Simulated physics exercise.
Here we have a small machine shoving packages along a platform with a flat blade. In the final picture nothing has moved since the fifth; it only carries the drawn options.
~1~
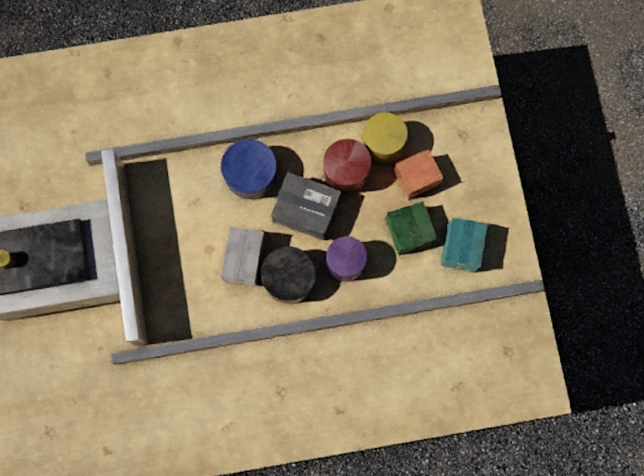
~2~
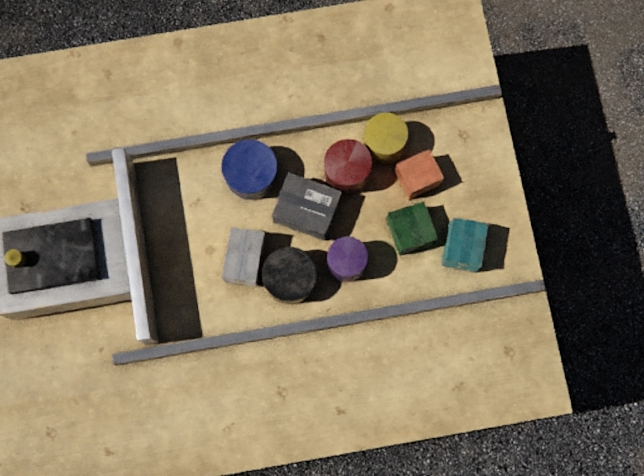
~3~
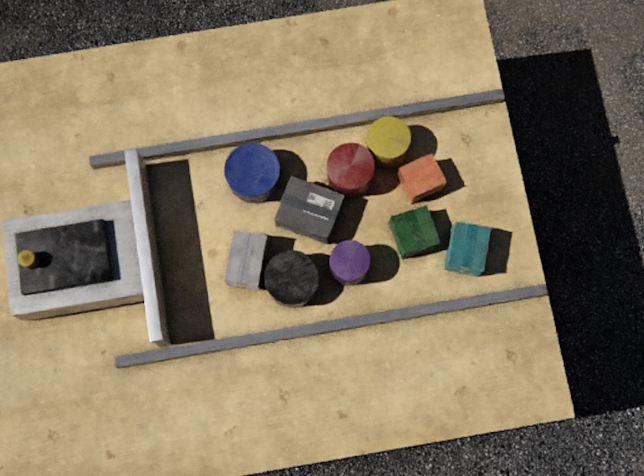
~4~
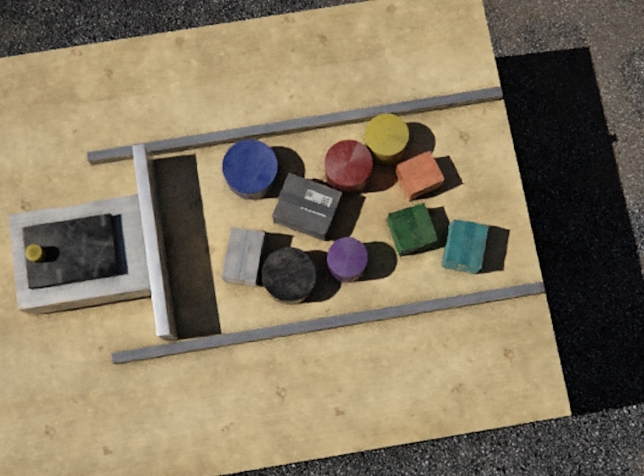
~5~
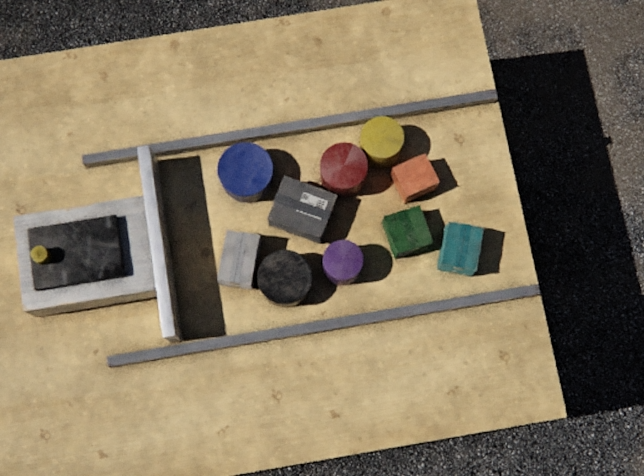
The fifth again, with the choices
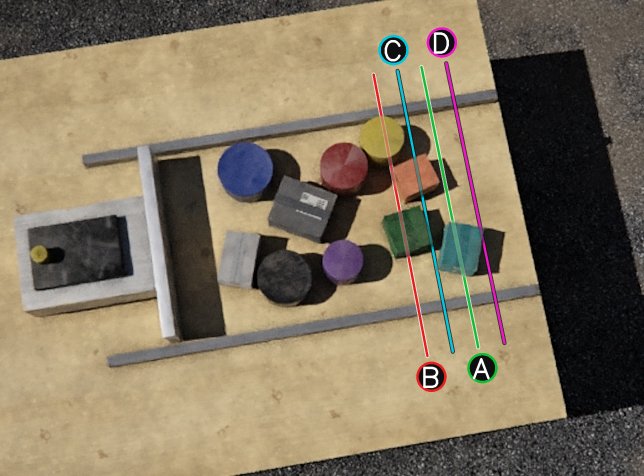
A pale grey machine with a wide flat blade sits at the left of a tan platform seen from above, with dark rough ground around it. Between two grey rails lie blue, red, yellow, purple and black round objects and grey, orange, green and teal blocks, the teal one farthest right. The machine creeps right, slowing, without touching them, while the view jitters very slightly.
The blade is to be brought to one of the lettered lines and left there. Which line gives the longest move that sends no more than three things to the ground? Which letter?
Up to line C.
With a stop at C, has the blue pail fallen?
No.
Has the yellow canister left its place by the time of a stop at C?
Yes.
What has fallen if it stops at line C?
The yellow canister.
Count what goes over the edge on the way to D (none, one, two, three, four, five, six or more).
In all, six or more.
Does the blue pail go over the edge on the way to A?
By then, no.
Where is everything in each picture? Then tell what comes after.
In the first frame, robot (47, 255); grey parcel (307, 207); orange crate (418, 175).
In the second frame, robot (57, 254); purple canister (347, 260).
In the third frame, robot (71, 255); green parcel (414, 232).
In the fourth frame, robot (78, 250); red canister (348, 168).
In the fifth frame, robot (83, 251); yellow canister (381, 142); blue pail (246, 173); grey parcel (303, 210).
On the marked copy, A at (449, 203); B at (400, 211); C at (424, 207); D at (474, 199).
Taking C. A third of the way, robot (182, 235); purple canister (374, 258); blue pail (280, 166).
Two thirds of the way, robot (279, 219); yellow canister (462, 123); turquoise box (469, 254).
When it is over, robot (353, 207); yellow canister over the edge; orange crate (510, 155); one fallen.
As for the rest, A drops five; B is within the limit but short; D drops seven.
